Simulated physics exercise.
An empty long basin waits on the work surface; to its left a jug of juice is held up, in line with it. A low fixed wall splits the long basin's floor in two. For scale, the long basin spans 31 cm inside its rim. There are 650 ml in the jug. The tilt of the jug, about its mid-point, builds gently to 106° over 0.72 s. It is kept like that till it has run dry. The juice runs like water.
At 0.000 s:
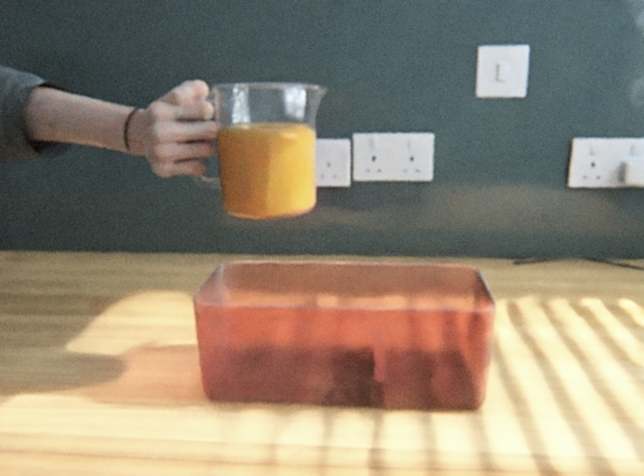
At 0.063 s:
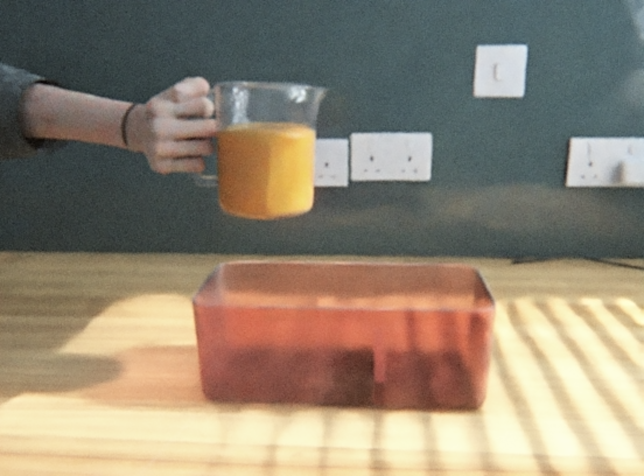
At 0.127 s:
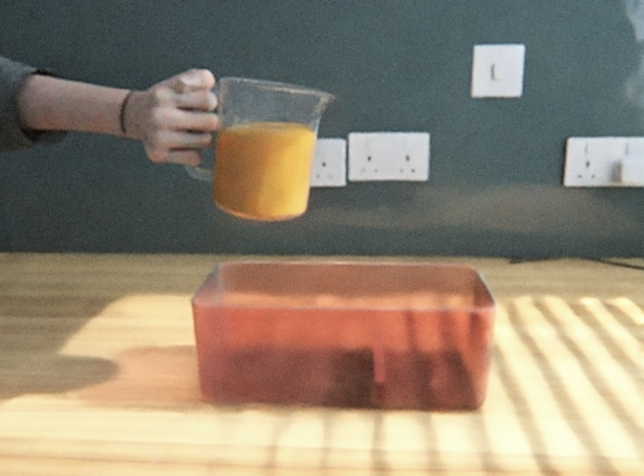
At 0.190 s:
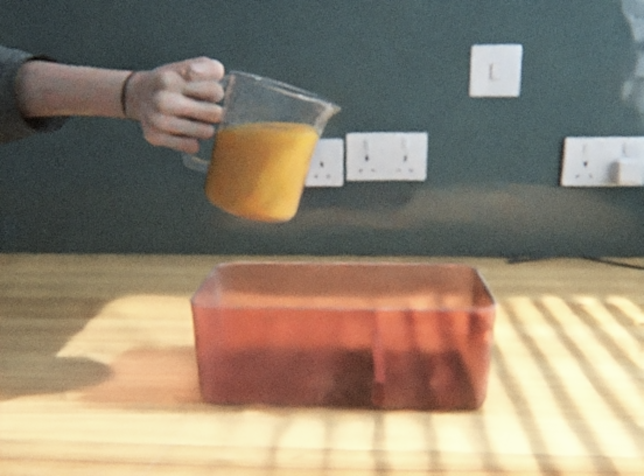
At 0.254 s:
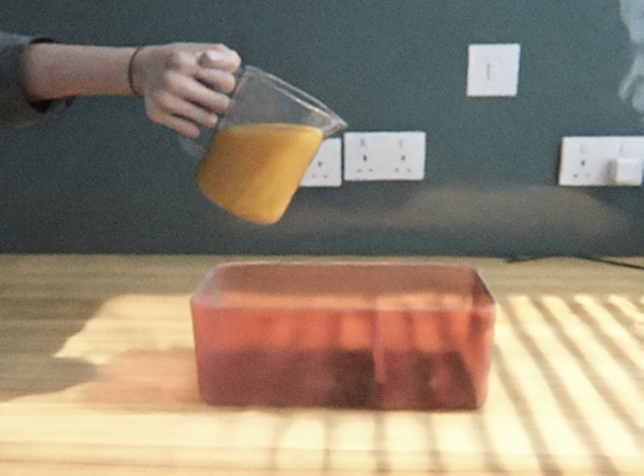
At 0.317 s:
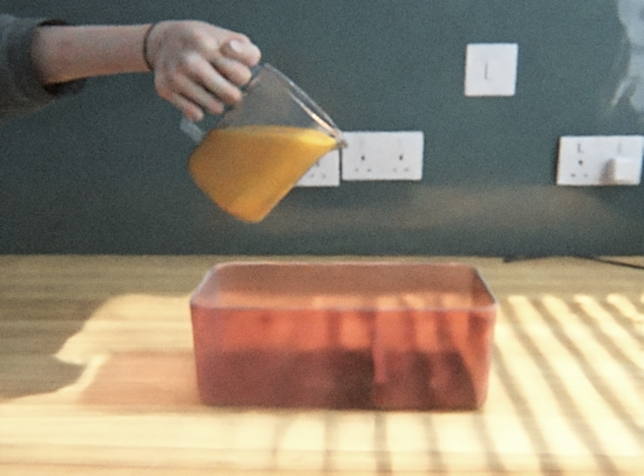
A glass jug of orange juice, gripped by a hand reaching in from the left, tilted gradually to the right above a long reddish basin on a wooden surface, the juice sliding toward its spout.
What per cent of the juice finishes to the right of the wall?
The far part has some 67 per cent.
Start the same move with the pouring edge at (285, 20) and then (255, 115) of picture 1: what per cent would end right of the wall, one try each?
In turn about 30 and 15 per cent.
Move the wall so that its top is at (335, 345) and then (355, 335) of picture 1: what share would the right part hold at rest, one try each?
First 85, then 90 per cent.
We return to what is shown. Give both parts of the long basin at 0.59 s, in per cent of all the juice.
Near 0 on the left, 9 on the right.
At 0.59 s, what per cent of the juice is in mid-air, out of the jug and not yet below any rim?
About 26 per cent.
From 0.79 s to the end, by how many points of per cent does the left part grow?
Near 24 in a hundred.
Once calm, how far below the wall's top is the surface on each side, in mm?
Some 20 mm on the left and 0 mm on the right.
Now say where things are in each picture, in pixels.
The first frame shows tilt 0°; pouring edge (328, 87); surface from (222, 128) to (312, 127); the long basin's rim runs from (207, 282) to (486, 287); the wall's top is at (379, 353).
The second frame shows tilt 2°; pouring edge (330, 89); surface from (222, 128) to (312, 127).
The third frame shows tilt 8°; pouring edge (335, 96); surface from (221, 127) to (313, 128).
The fourth frame shows tilt 17°; pouring edge (342, 108); surface from (222, 130) to (318, 129).
The fifth frame shows tilt 29°; pouring edge (348, 125); surface from (213, 143) to (324, 131).
The sixth frame shows tilt 43°; pouring edge (350, 146); surface from (195, 149) to (335, 138).
By 0.59 s the tilt is 97° and 65 per cent is still to pour, 0 is left of the wall and 9 right of it.
By 0.79 s the tilt is 106° and 18 per cent is still to pour, 7 is left of the wall and 56 right of it.
By 0.99 s the tilt is 106° and 3 per cent is still to pour, 12 is left of the wall and 77 right of it.
By 1.22 s the tilt is 106° and 0 per cent is still to pour, 22 is left of the wall and 75 right of it.
At rest 31 per cent lies left of the wall, 67 right of it and 3 outside.
